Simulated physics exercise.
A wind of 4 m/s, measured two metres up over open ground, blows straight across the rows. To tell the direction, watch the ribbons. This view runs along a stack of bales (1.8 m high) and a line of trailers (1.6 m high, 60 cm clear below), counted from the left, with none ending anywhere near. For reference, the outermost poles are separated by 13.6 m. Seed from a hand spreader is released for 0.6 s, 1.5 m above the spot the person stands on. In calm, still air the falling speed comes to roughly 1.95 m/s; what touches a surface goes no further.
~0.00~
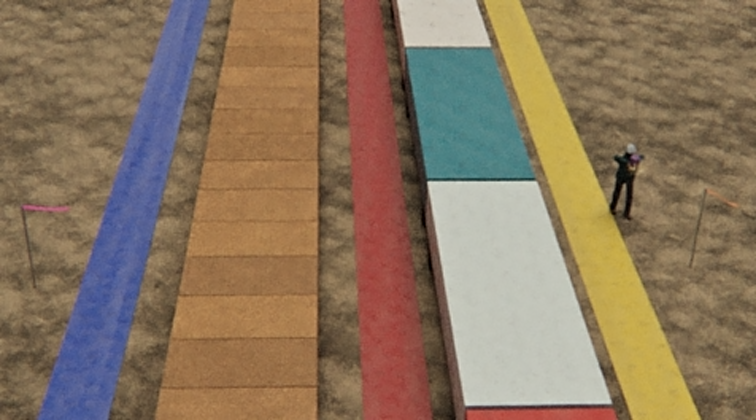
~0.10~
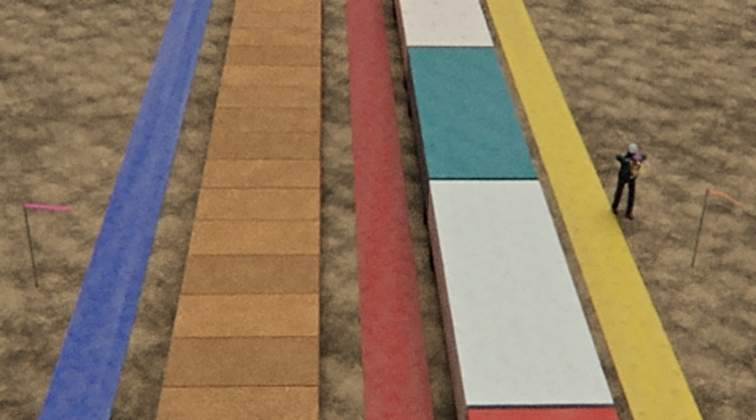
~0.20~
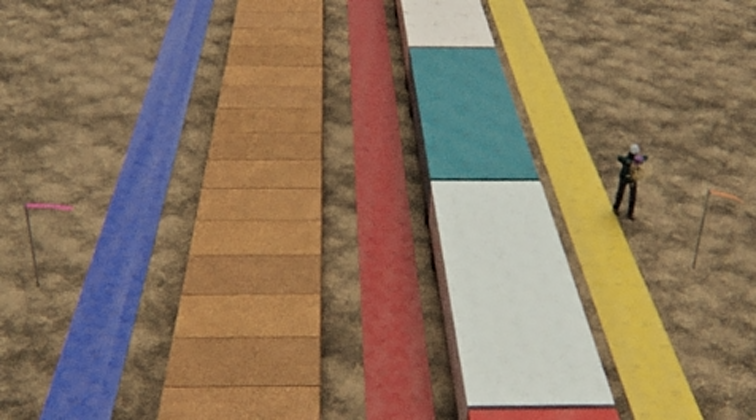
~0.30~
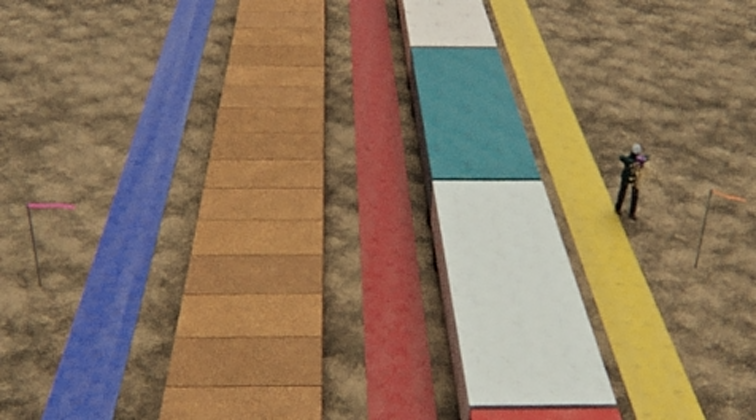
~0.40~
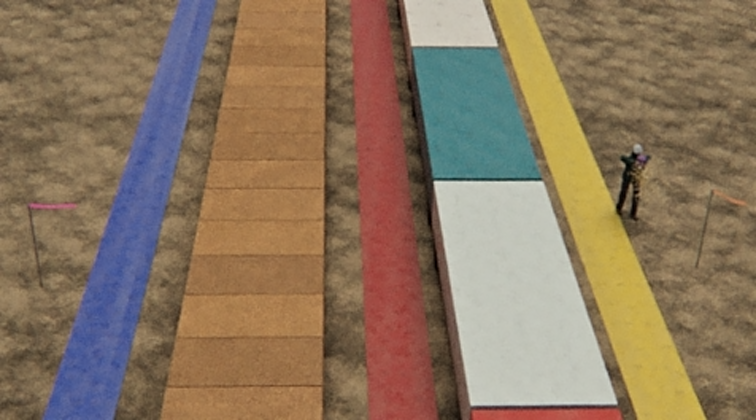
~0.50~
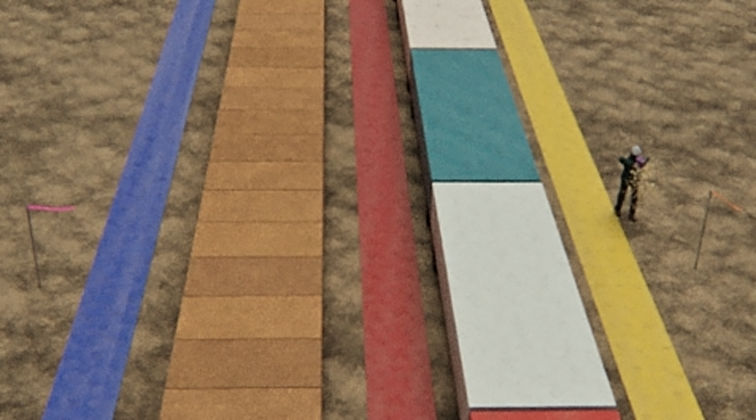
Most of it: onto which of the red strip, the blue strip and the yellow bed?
Onto yellow.
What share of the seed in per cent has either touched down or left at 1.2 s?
Share: Some 55 percent.
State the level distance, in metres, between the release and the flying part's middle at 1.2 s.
0.0 metres.
After 1.2 s, 45 % is in the air or yet to come; 15 % lies on the yellow bed, 0 % on the blue strip and 0 % on the red strip; the middle of what still flies is 0.4 m above the low ground, near (641, 216).
After 2.0 s, 2 % is in the air or yet to come; 29 % lies on the yellow bed, 0 % on the blue strip and 0 % on the red strip.
After 3.5 s, 0 % is in the air or yet to come; 30 % lies on the yellow bed, 0 % on the blue strip and 0 % on the red strip.
After 8.0 s, 0 % is in the air or yet to come; 31 % lies on the yellow bed, 0 % on the blue strip and 0 % on the red strip.
After 45.0 s, 0 % is in the air or yet to come; 31 % lies on the yellow bed, 0 % on the blue strip and 0 % on the red strip.
